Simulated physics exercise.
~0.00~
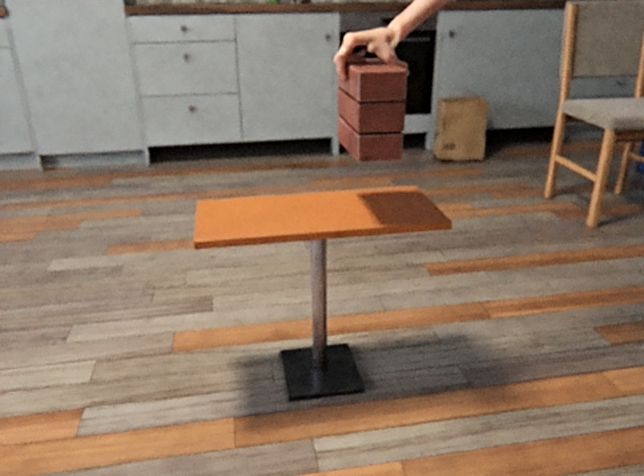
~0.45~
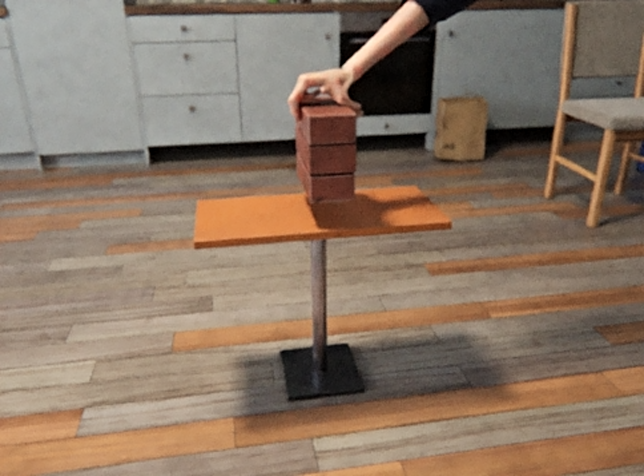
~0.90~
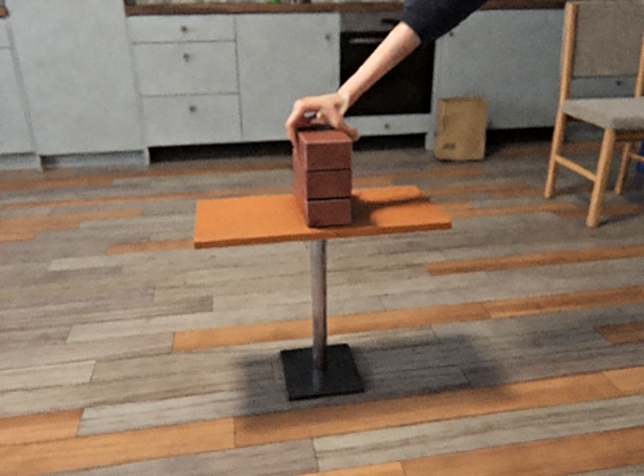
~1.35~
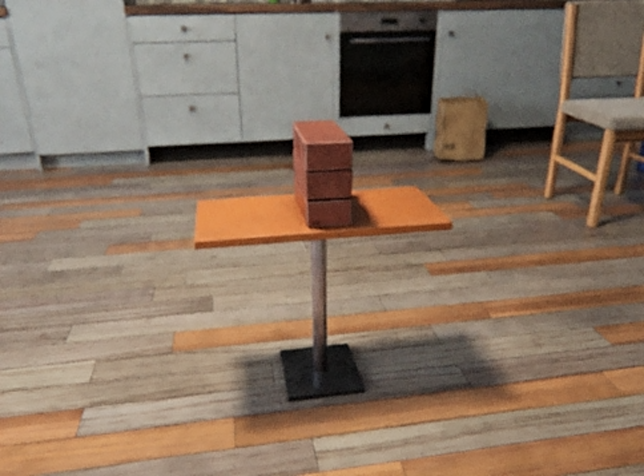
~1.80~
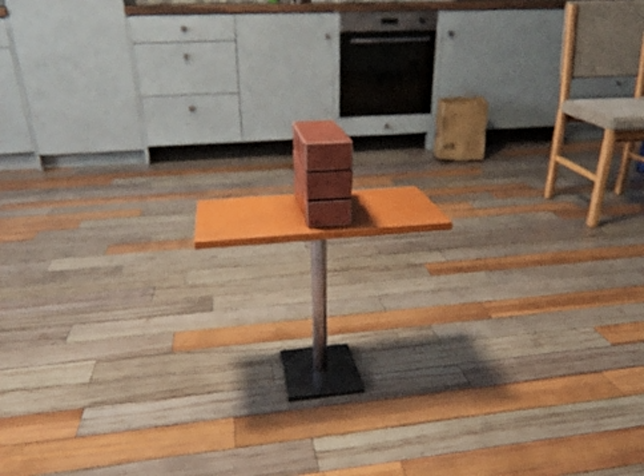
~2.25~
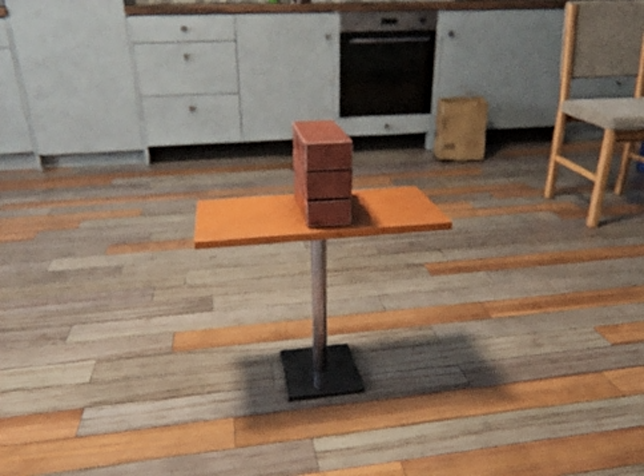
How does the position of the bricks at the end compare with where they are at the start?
At the start the bricks are held in the air above the right part of the orange side table, and at the end they rest on the tabletop, lower and further left, near its middle.
